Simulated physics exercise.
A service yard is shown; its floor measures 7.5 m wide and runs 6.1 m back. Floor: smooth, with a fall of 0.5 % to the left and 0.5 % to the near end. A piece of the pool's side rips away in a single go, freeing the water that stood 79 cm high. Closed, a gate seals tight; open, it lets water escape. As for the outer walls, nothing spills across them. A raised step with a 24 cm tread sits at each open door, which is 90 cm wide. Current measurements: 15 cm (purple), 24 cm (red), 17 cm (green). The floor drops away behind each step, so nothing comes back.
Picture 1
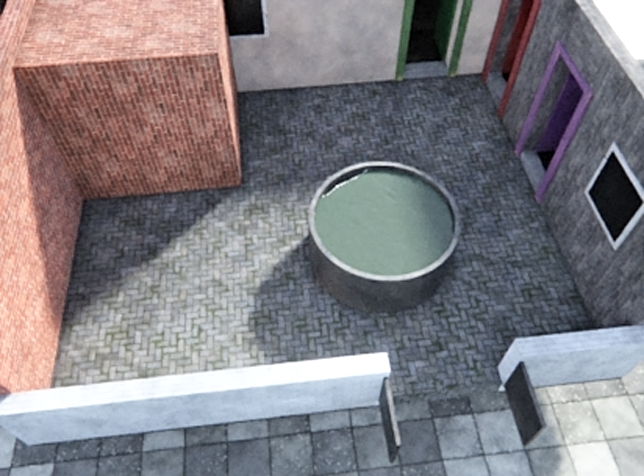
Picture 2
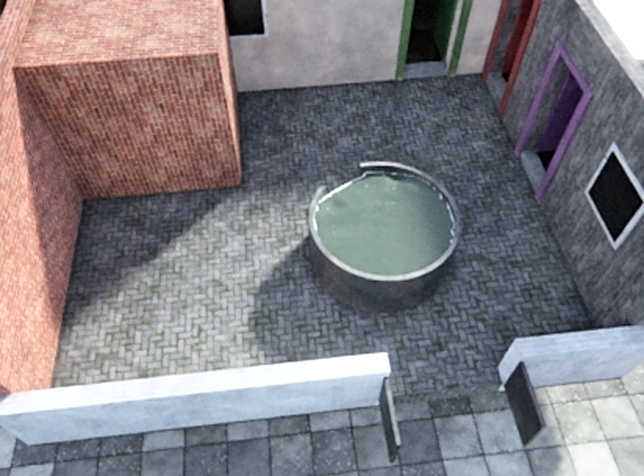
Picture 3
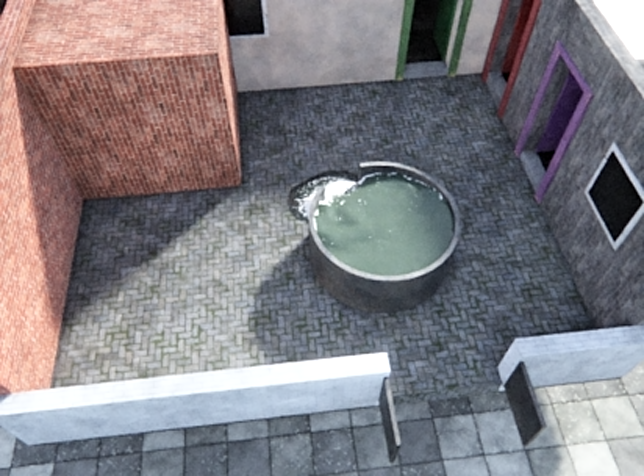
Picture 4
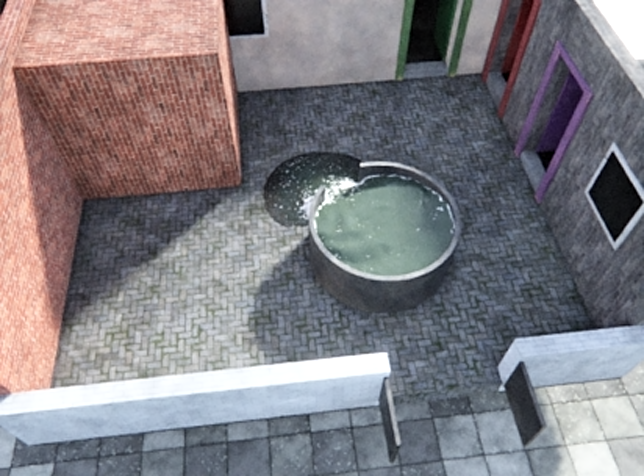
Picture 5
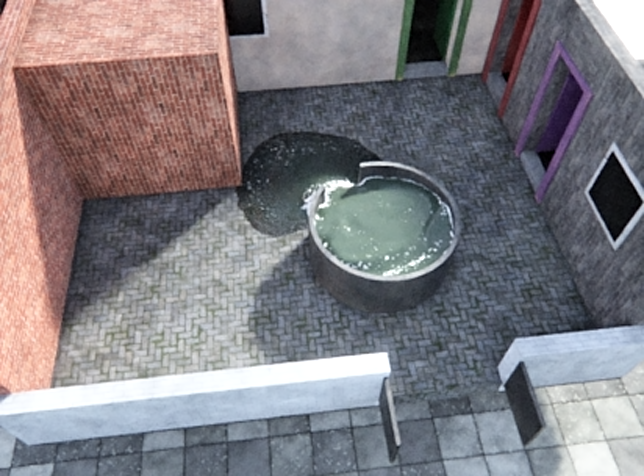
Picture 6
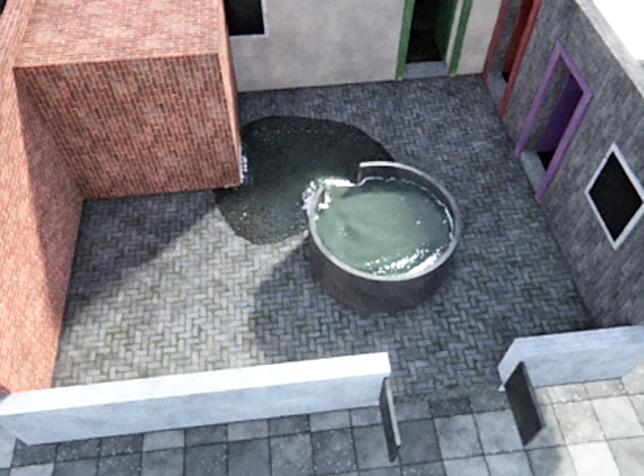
Water pours through a gap that opens in the far left side of a round grey pool, spreading over the paving as a dark, glistening patch that reaches the corner of the brick block. The walled yard is seen from above by a still camera, with red brick at left and a low white wall in front. Green, red and purple doorways stand at the back and right.
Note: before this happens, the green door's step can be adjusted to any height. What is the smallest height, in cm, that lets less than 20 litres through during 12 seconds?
About 8 cm.
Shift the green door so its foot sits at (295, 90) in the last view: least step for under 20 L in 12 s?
Roughly 24 cm.
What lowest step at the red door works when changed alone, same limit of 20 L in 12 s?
At the red door it takes roughly 18 centimetres.
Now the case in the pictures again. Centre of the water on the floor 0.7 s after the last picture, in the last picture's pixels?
Centre estimate: (348, 219) px, approximately.
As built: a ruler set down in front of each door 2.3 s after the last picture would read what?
Reading in centimetres: Purple = 0, red = 3, green = 10.
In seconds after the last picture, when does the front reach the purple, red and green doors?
It gets to purple at 3.2 s, to red at 2.4 s, and to green at 1.4 s.
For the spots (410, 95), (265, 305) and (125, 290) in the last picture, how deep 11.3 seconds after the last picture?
Approx. 7 / 5 / 5 cm.
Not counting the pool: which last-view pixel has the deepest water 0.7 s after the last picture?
Look close to (243, 96).
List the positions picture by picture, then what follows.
The pool at (384, 220) is whole and still, 79 cm deep; the green door at (433, 32) is dry, in the first picture.
Water pours out on the far side and has run 0.3 m, to a hidden place; about 9 cm deep outside, 79 cm at the back, in the second picture.
The gap is on the far side, the front 0.8 m out at (301, 188); the back of the pool holds 79 cm, in the third picture.
The front is at (291, 162), 1.4 m from the gap on the far side; 1.9 m2 of floor is wet, 79 cm left at the back, in the fourth picture.
Water pours out on the far side and has run 2.0 m, to (275, 140); about 5 cm deep outside, 74 cm at the back, in the fifth picture.
The gap is on the far side, the front 2.6 m out at (257, 123); the back of the pool holds 63 cm; the green door at (433, 32), 3.8 m from the gap, is still 2.1 m from the nearest water, in the sixth picture.
Then, 0.7 s after the last picture water covers 25 % of the floor, deepest (50 cm) near (243, 96); it has not reached the green door.
Then, 2.3 s after the last picture water covers 35 % of the floor, deepest (31 cm) near (254, 134); 10 cm at the green door, 0 litres in over its 17 cm step.
Then, 11.3 s after the last picture water covers 100 % of the floor, deepest (10 cm) near (202, 399); 7 cm at the green door, 0 litres in over its 17 cm step.
At the green door as built, the water peaked near 12 cm, 7.3 s after the last picture.
Run again over the same 12 s with other heights there, 36 litres in over 6.5 cm, 7 litres over 10 cm. The limit of 20 litres is kept from about 8 cm up.
